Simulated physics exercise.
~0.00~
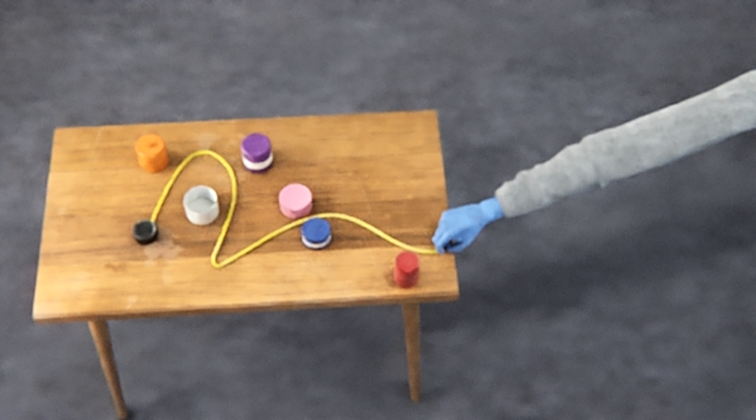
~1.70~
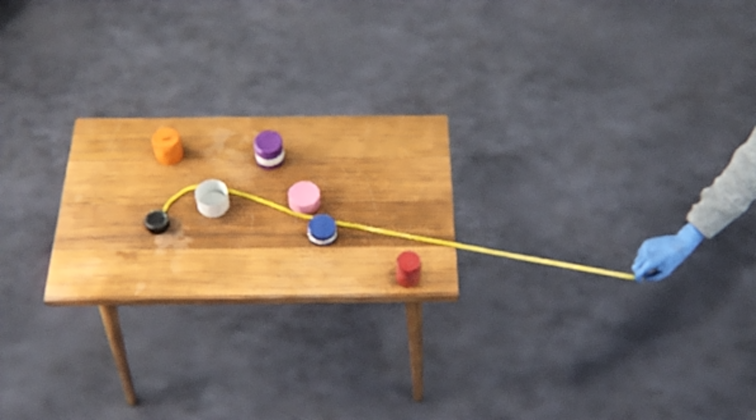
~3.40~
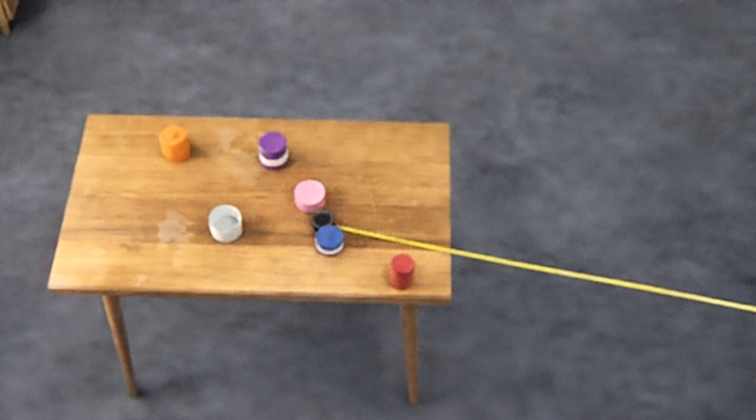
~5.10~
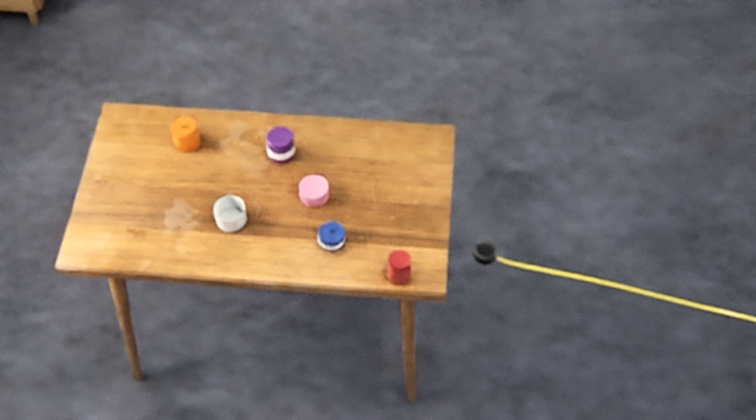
In this clip, a blue-gloved hand pulls a yellow cord rightward across a wooden table, straightening it and dragging its black puck past several colorful containers. The white cup shifts slightly as the puck slides between the pink and blue containers, finally leaving the tabletop while the containers remain.
